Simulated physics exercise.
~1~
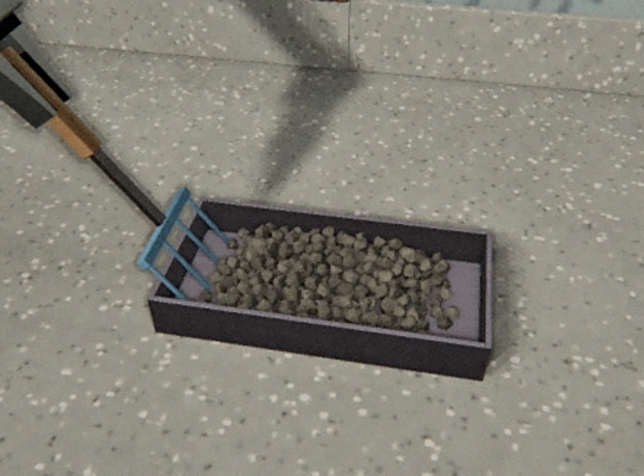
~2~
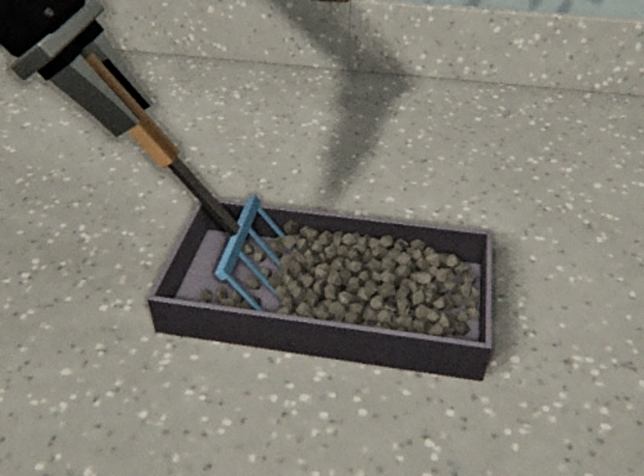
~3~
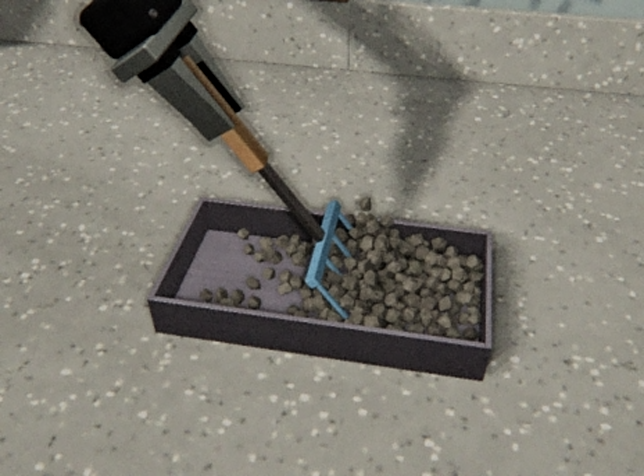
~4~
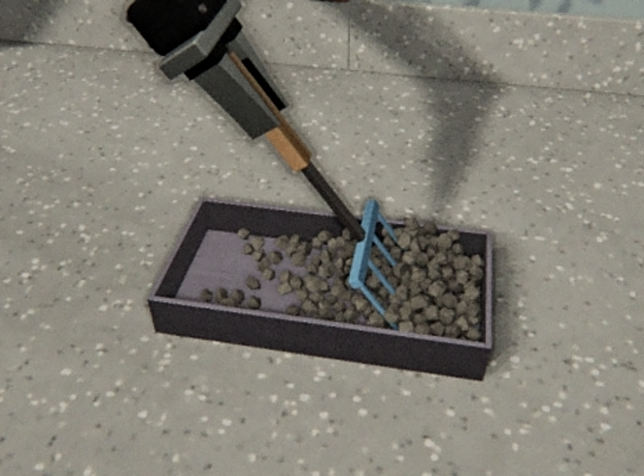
At first, a robot arm holds a blue fork at the left end of a dark rectangular tin filled with small grey-brown pebbles, on a speckled surface. The arm moves the fork to the right, its tines pushing the pebbles along and baring some of the floor behind them. As it continues past the middle, the pebbles bunch into a taller heap on the right, while a few stay scattered on the left. The fork then moves a little farther right, with more pebbles lying behind it. It ends short of the right wall, with the pebbles crowded at that end.
